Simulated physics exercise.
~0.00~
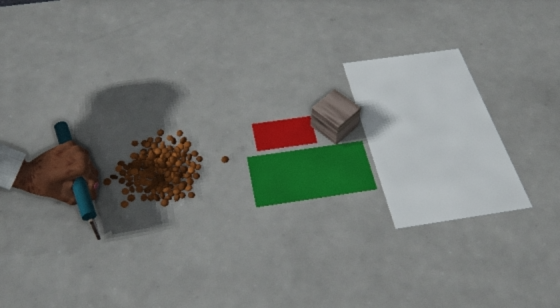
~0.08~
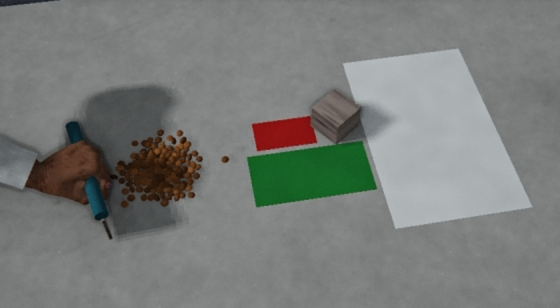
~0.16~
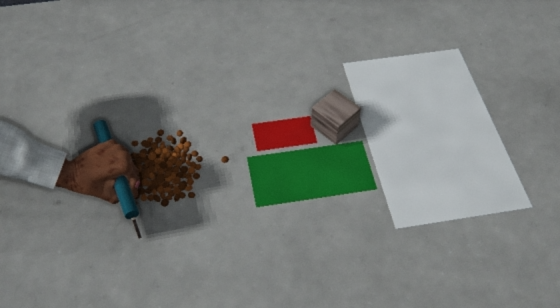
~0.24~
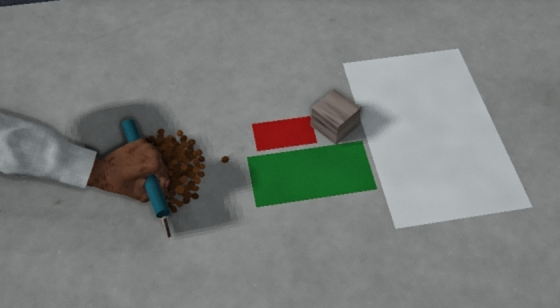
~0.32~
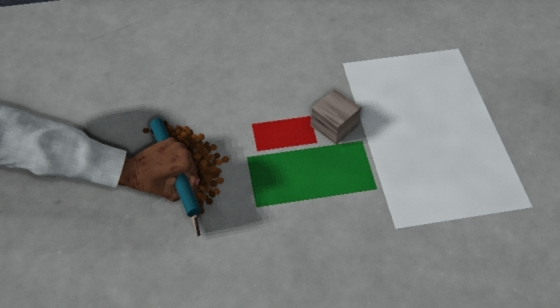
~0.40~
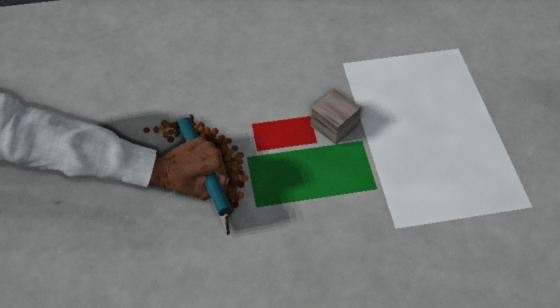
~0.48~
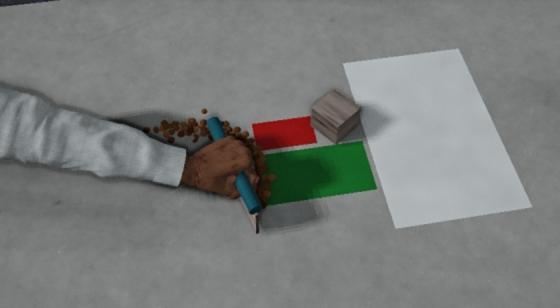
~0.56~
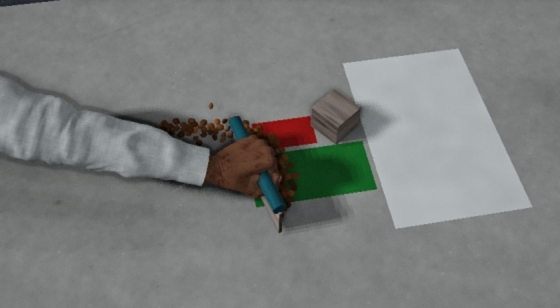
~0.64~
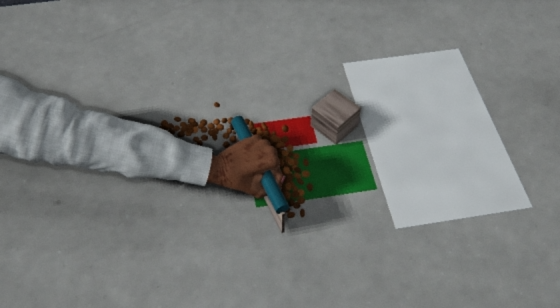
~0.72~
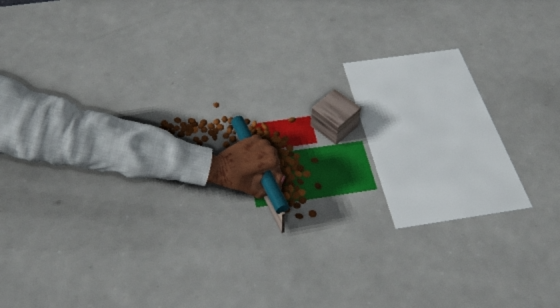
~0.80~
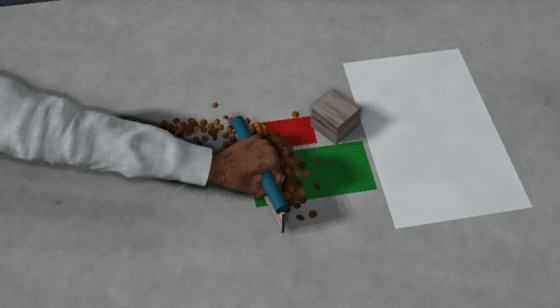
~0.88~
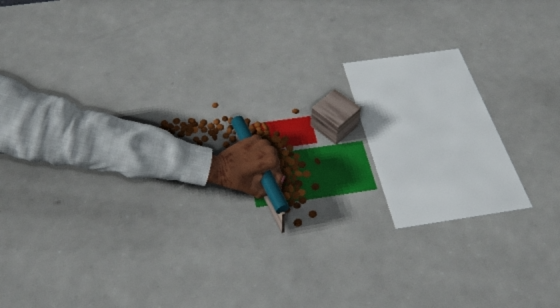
Hand with a teal-handled scraper pushing brown pieces rightward, stopping with many on the green mat and others scattered around it.
